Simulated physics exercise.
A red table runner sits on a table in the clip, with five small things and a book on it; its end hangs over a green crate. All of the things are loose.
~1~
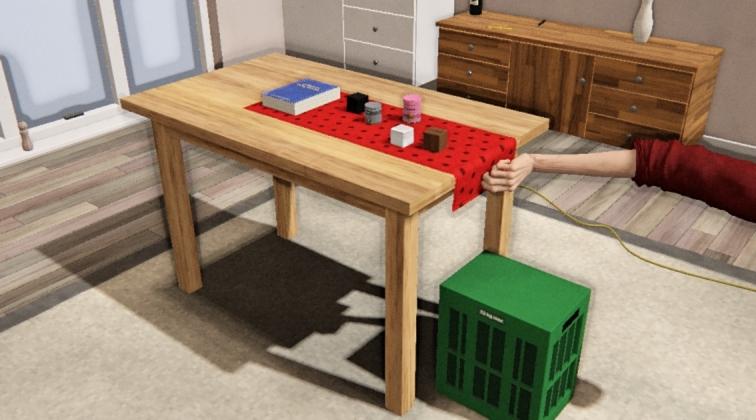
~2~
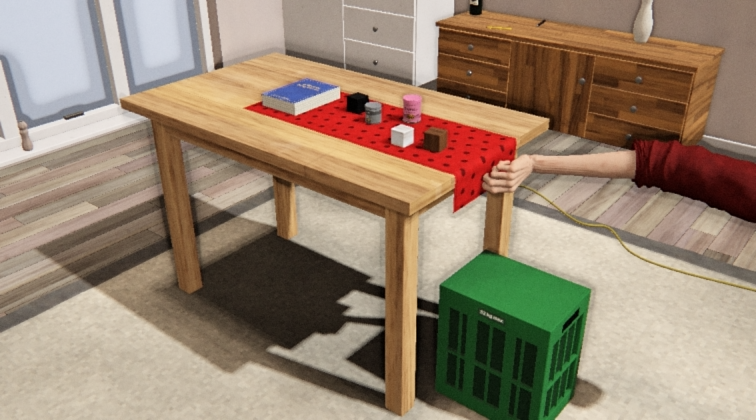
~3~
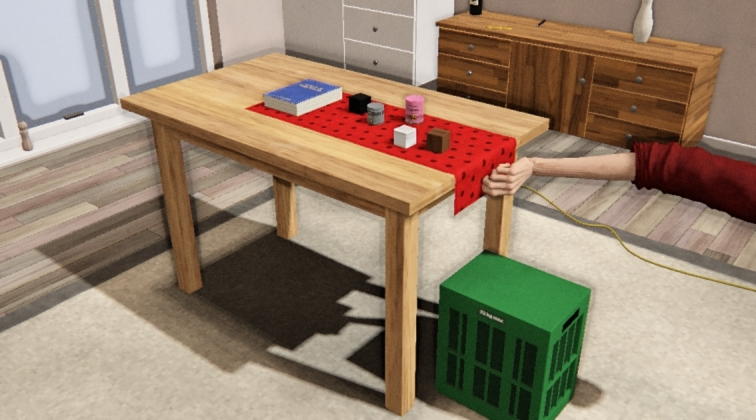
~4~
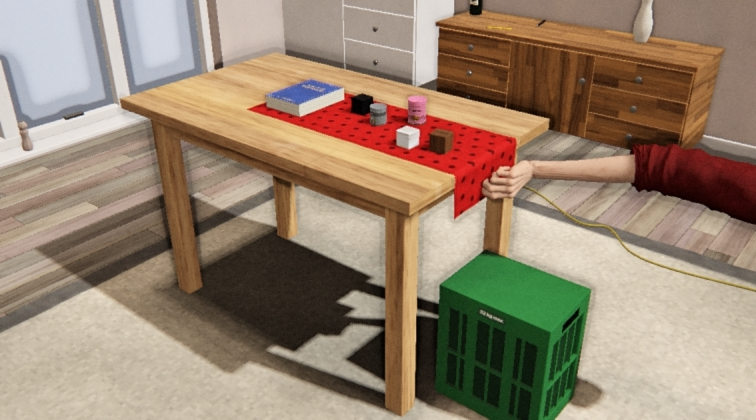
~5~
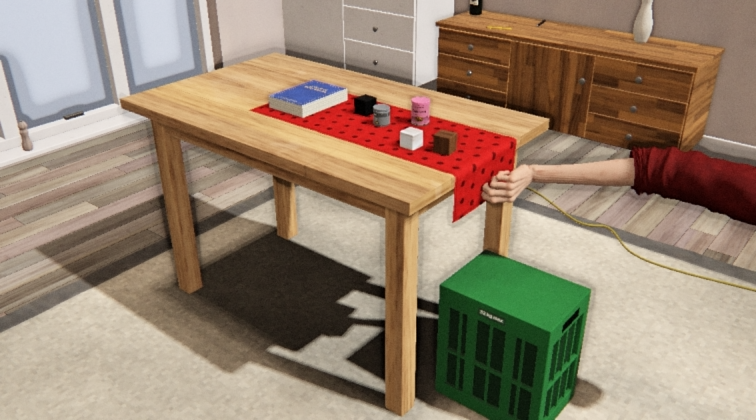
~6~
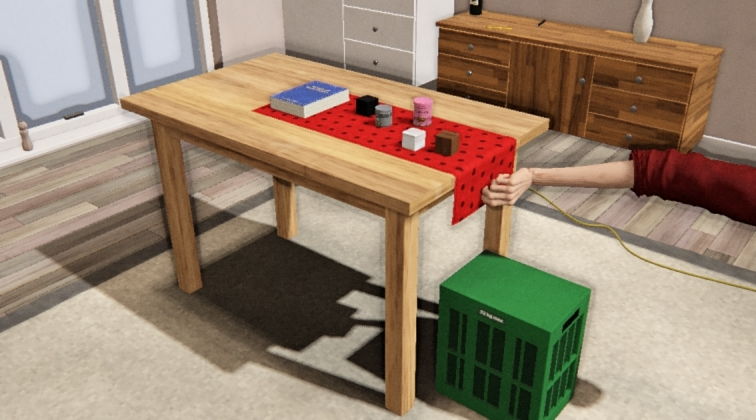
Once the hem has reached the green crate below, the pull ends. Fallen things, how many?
Two.
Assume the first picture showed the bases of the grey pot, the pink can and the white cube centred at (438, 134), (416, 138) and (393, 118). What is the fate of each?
The grey pot would end up off, the pink can would end up off, the white cube would stay in place.
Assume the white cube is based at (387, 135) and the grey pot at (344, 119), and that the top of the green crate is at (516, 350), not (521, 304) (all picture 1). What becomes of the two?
The white cube? Lost. The grey pot? Safe.
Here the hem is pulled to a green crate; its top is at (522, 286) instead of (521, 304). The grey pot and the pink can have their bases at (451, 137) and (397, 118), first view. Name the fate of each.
Grey pot: Off. Pink can: Still up.
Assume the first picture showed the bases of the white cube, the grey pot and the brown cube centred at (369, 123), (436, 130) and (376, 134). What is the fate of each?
Of the three, the white cube stays aloft, the grey pot ends off the top and the brown cube stays aloft.
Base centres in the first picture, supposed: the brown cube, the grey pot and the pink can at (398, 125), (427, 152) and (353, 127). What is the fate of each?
Brown cube - stays aboard. Grey pot - leaves the top. Pink can - stays aboard.
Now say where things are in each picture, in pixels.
The first picture shows hem (453, 212); brown cube (436, 131); white cube (402, 128); pink can (412, 97); grey pot (373, 105); black cube (358, 95); top of the crate (521, 304).
The second picture shows hem (453, 213); brown cube (436, 131).
The third picture shows hem (454, 216); white cube (405, 129).
The fourth picture shows hem (454, 219); pink can (417, 99); top of the crate (521, 304).
The fifth picture shows hem (452, 223); grey pot (382, 107).
The sixth picture shows hem (451, 225); brown cube (448, 134); white cube (414, 132); pink can (423, 100); grey pot (383, 107); black cube (367, 98).
Soon after, hem near (483, 244); brown cube gone.
After that, hem on the crate; brown cube and white cube gone.
In the end, hem on the crate; brown cube and white cube gone. It carries off two.
